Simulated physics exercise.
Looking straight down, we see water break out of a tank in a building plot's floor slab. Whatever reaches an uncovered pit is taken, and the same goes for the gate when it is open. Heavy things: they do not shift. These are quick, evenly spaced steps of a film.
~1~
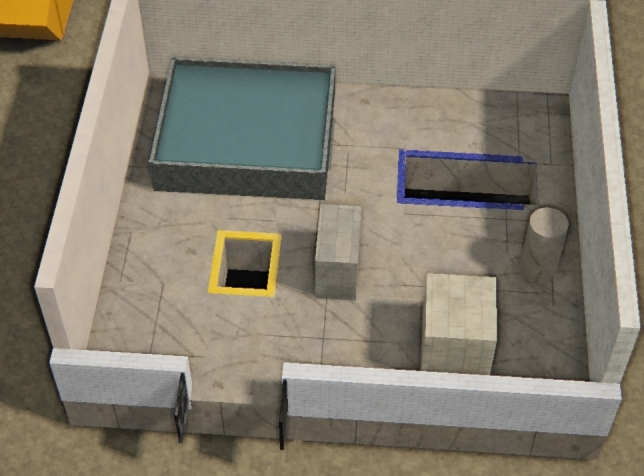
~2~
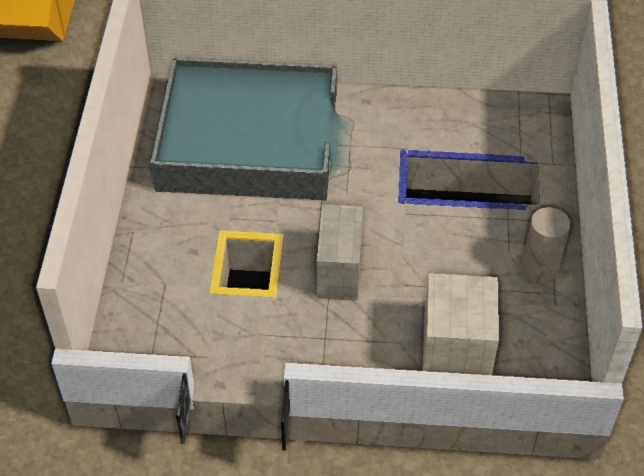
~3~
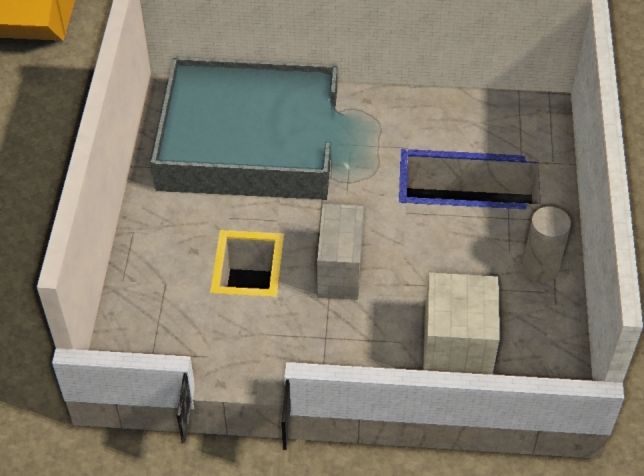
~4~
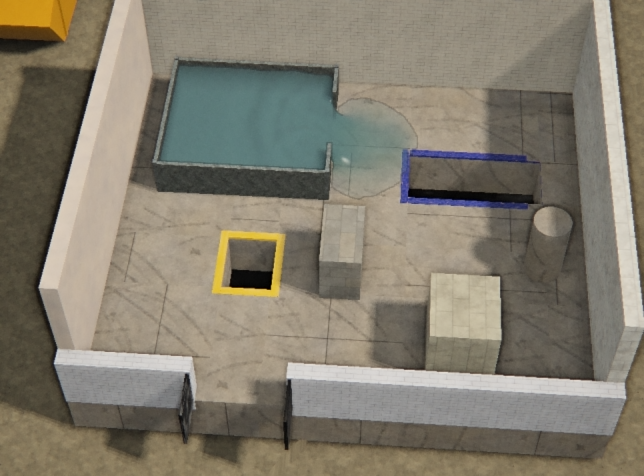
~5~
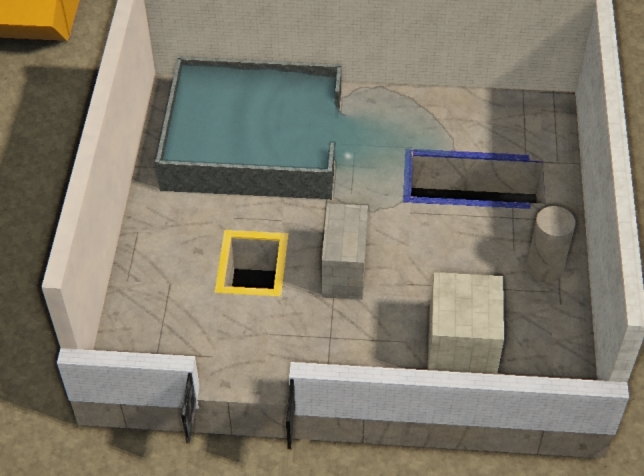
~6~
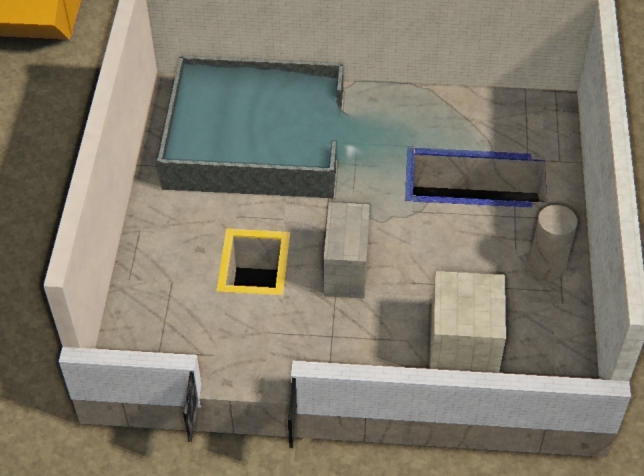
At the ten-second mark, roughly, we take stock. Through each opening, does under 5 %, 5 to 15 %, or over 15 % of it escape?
Outcome: The gate swallows below five per cent. The blue pit swallows beyond fifteen per cent. The yellow pit swallows below five per cent.
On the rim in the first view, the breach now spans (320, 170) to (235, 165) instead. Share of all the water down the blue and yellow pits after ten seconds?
The blue pit gets 6 per cent and the yellow pit 35 per cent.
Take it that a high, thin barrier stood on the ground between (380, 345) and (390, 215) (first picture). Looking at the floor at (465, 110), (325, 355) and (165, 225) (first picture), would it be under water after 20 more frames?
In that order: Wet, free of water, not flooded.
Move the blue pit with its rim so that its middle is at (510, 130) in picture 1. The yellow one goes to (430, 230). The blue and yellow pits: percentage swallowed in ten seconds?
Per cent, approx.: Blue 45, yellow 10.
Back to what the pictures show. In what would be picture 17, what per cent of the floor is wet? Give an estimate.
Close to 30 in a hundred, I think.
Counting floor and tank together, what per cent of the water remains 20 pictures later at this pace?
80 in a hundred.
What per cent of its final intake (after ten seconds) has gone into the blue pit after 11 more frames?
It works out at roughly 20 percent of the ten-second total.
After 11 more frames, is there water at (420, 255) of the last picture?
Result recorded: Waterlogged.
A moment on, water covers 20 % of the floor; the gate 0 %, the blue pit 5 %, the yellow pit 0 %.
Next, water covers 30 % of the floor; the gate 0 %, the blue pit 11 %, the yellow pit 0 %.
Then, water covers 35 % of the floor; the gate 0 %, the blue pit 19 %, the yellow pit 0 %.
Later, water covers 50 % of the floor; the gate 0 %, the blue pit 33 %, the yellow pit 0 %.
In the end, water covers 70 % of the floor; the gate 0 %, the blue pit 47 %, the yellow pit 0 %.
